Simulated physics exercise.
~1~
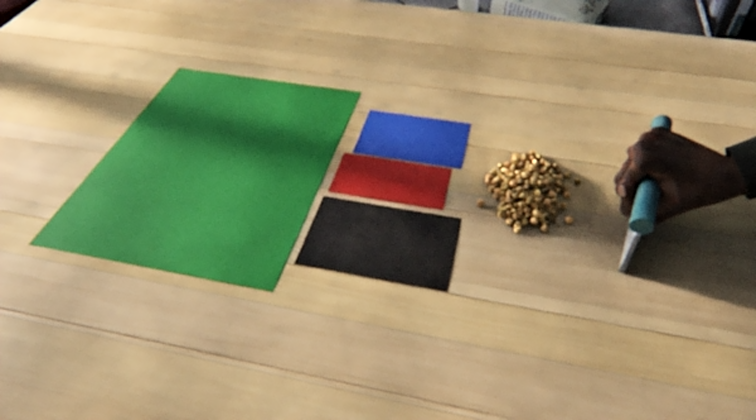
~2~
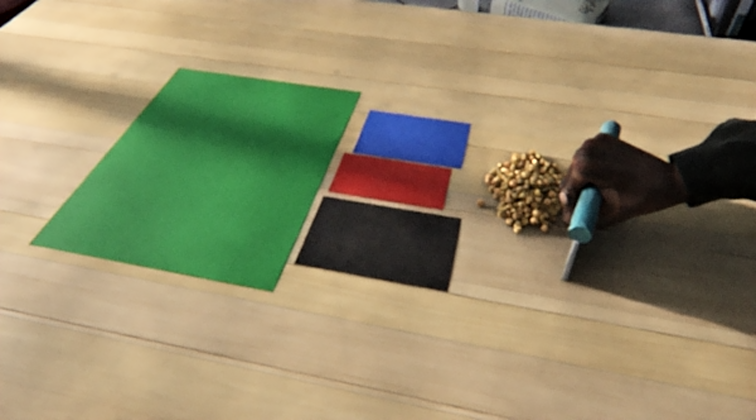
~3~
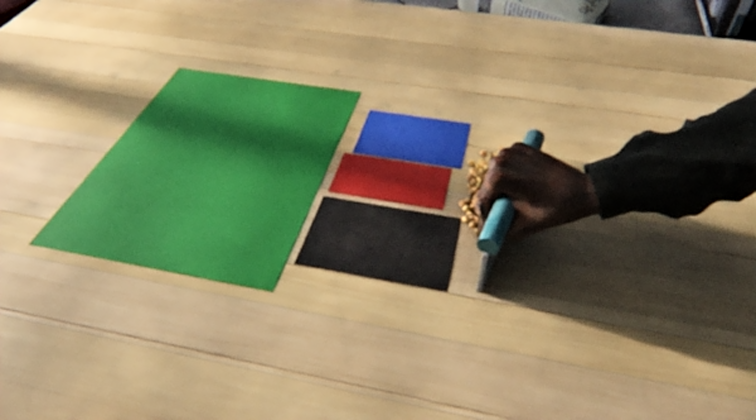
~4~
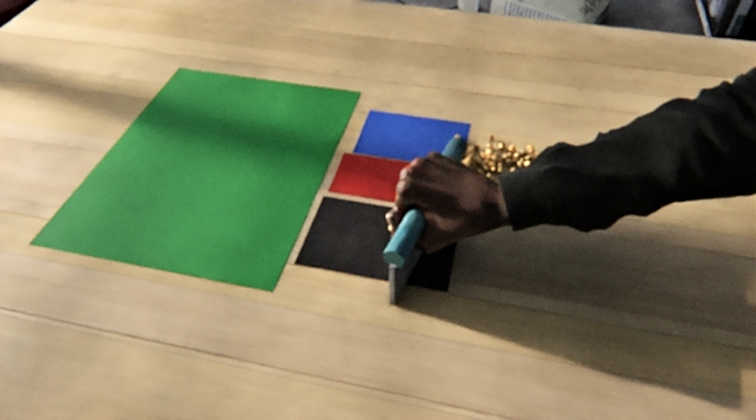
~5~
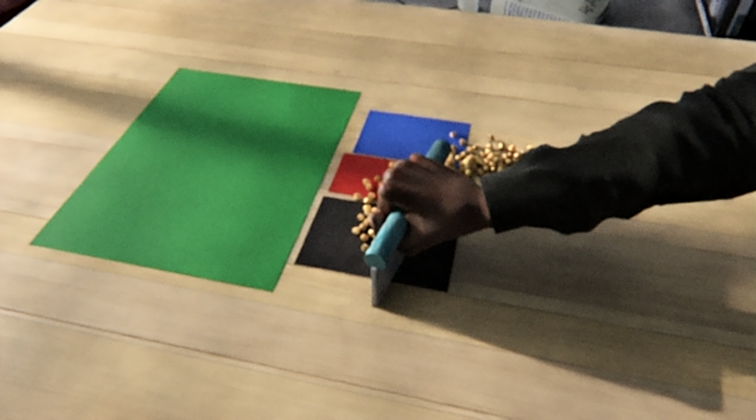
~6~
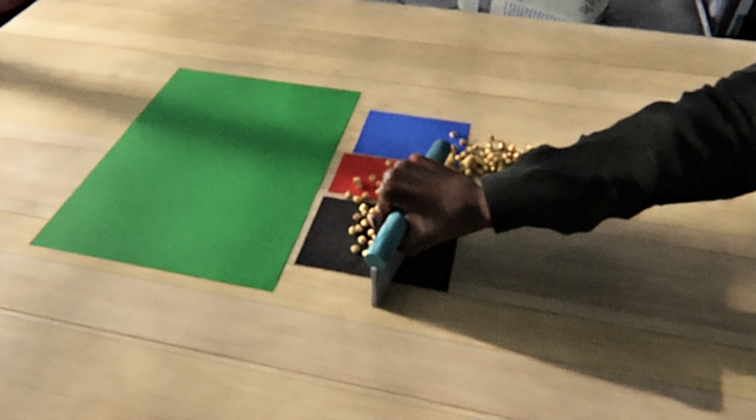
A hand pushing a teal-handled scraper leftwards through small golden pieces, spreading some over black and red mats, then stopping before green.
